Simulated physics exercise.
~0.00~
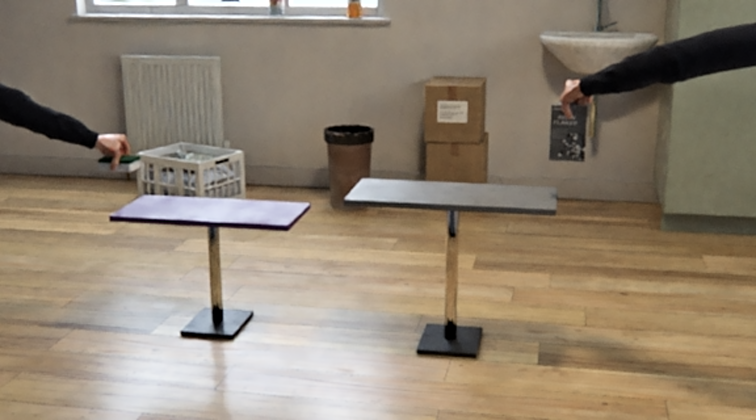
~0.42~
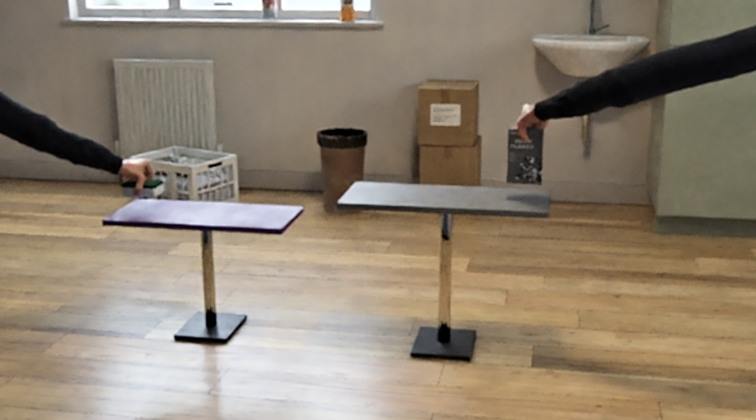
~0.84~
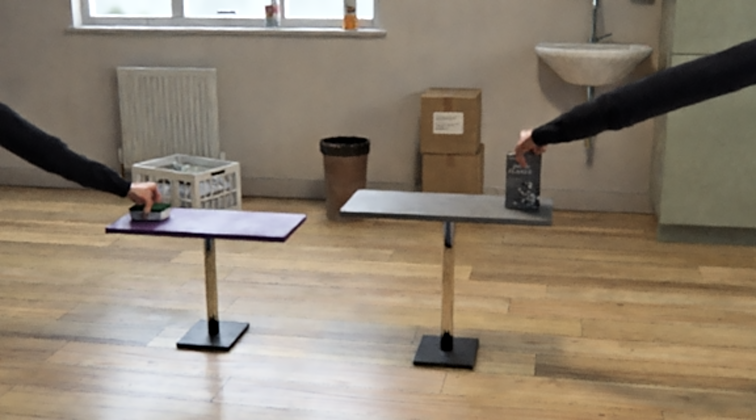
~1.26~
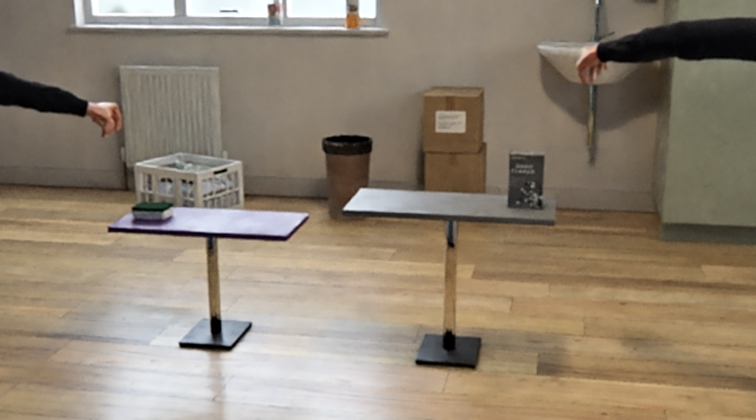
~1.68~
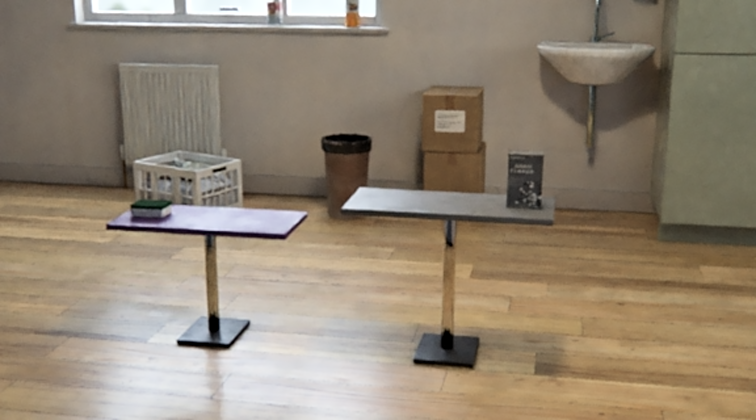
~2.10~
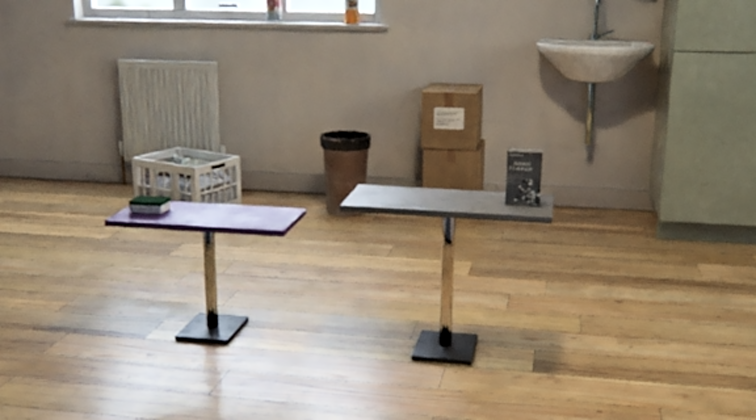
In a wood-floored room, two hands set a sponge and a packet on steady side tables.
